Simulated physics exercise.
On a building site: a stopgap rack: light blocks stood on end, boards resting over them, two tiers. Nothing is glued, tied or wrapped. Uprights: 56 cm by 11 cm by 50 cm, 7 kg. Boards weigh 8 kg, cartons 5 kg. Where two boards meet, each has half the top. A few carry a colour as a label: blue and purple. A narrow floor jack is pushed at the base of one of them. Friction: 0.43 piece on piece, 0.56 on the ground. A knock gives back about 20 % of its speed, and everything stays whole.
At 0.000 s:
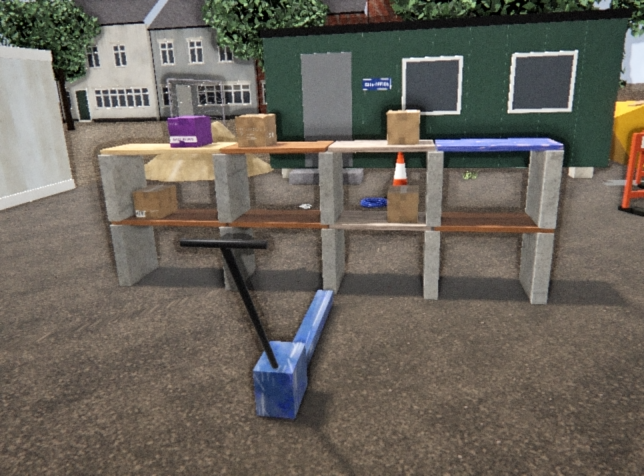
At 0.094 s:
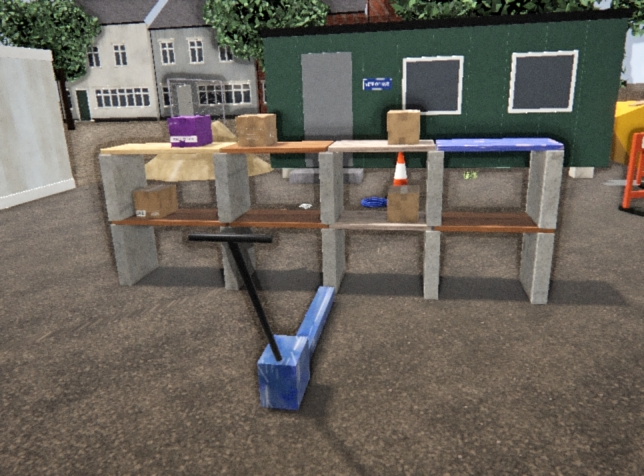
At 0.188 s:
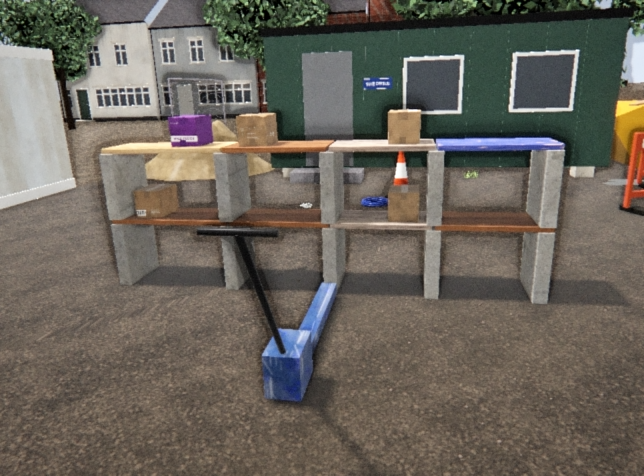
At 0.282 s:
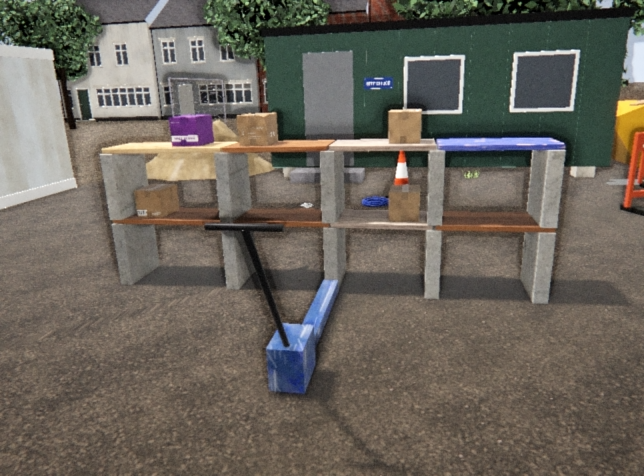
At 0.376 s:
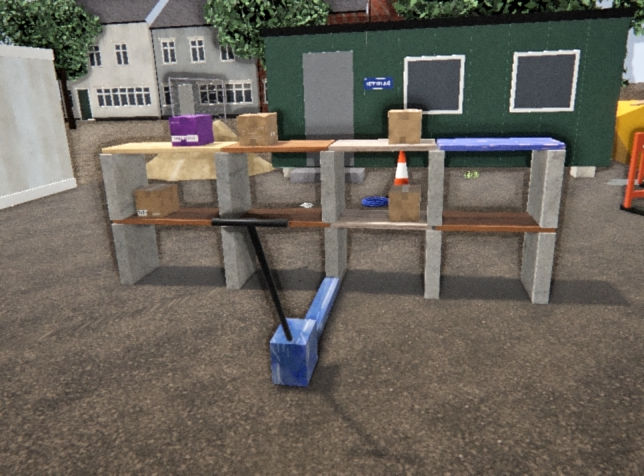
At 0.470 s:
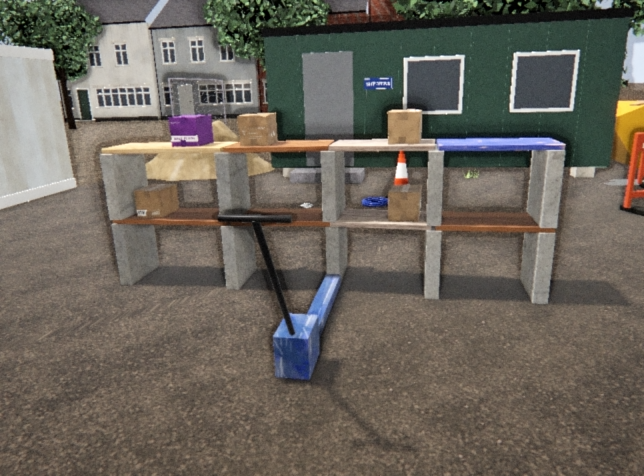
A blue floor jack with a black T-shaped handle slides slowly forward over the ground to the base of a two-tier rack of grey blocks and boards, while the rack, its purple carton and brown boxes show barely any movement.
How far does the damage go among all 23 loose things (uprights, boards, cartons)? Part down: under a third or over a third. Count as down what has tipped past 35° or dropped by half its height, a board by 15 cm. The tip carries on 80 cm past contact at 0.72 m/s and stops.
Ending down: More than a third.
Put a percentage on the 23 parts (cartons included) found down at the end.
Roughly 95 per cent of them.
After 1.56 s, 8 of the 23 pieces down; purple carton 26 mm from its place.
After 2.16 s, 19 of the 23 pieces down; purple carton 15° from how it stood, 55 cm lower; blue board 8° from how it stood, 15 cm lower.
In the end (3.6 s), 22 of the 23 pieces down; blue board 16° from how it stood, 89 cm lower; purple carton 10° from how it stood, 88 cm lower. That is 96 per cent. From the last view, middles, blue board near (493, 255), purple carton near (209, 234).
